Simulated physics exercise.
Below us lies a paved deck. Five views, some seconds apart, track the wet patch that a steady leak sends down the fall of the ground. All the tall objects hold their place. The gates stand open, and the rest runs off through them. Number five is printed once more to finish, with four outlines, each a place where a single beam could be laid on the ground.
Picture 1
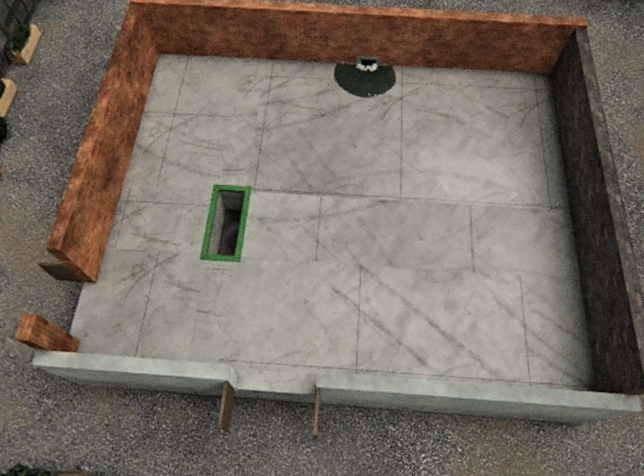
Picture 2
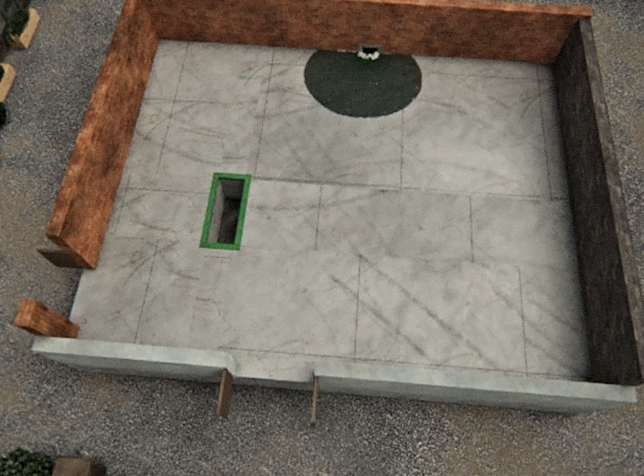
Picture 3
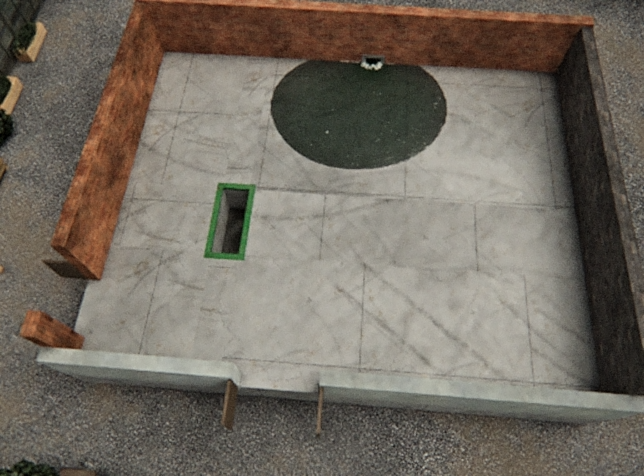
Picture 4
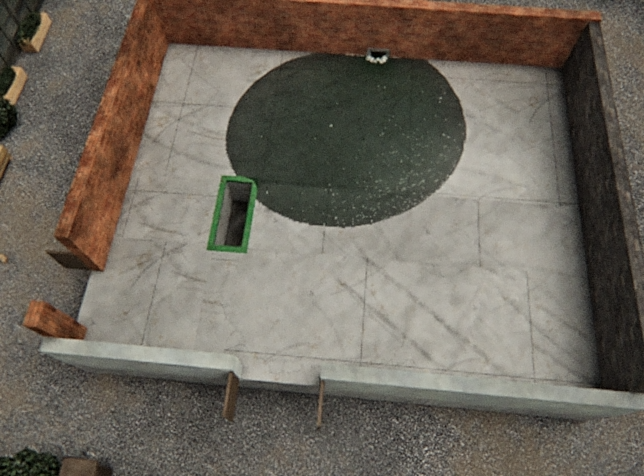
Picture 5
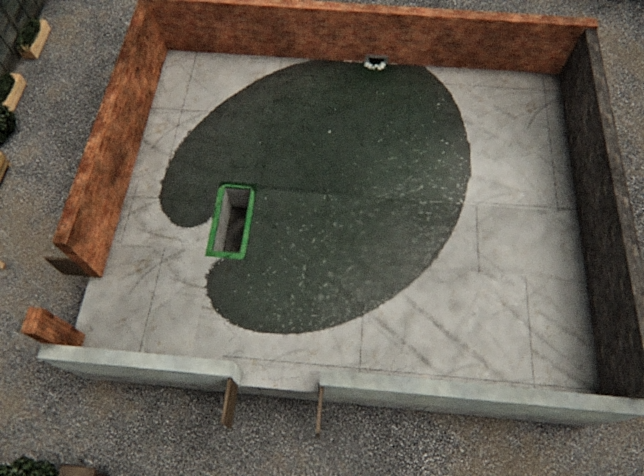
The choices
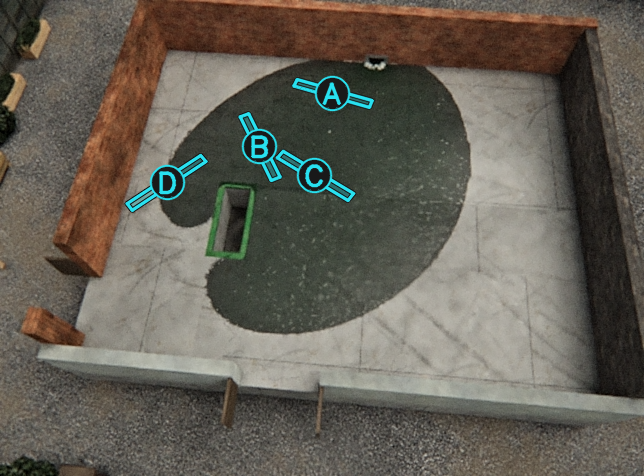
A dark green wet patch spreads across a pale, scuffed paved deck seen from high above, with gravel around it. Rust-brown walls stand at the back and left, a darker one at right, a low pale wall with two small posts in front, and a green-rimmed rectangular drain left of centre. From a small outfall at the back wall, the patch widens forward and curls around the drain, while the view shifts slightly.
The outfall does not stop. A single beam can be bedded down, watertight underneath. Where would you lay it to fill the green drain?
Take D.
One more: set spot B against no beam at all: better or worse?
Spot B is worse.
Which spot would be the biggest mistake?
It is A.
On the marked copy, A from (295, 82) to (370, 103); B from (244, 115) to (275, 178); C from (280, 154) to (350, 196); D from (129, 206) to (203, 158).
Choosing A, about 7 % of the stream goes into the green drain, about 92 % out by the gates.
Choosing B, about 11 % of the stream goes into the green drain, about 88 % out by the gates.
Choosing C, about 11 % of the stream goes into the green drain, about 87 % out by the gates.
Choosing D, about 27 % of the stream goes into the green drain, about 71 % out by the gates.
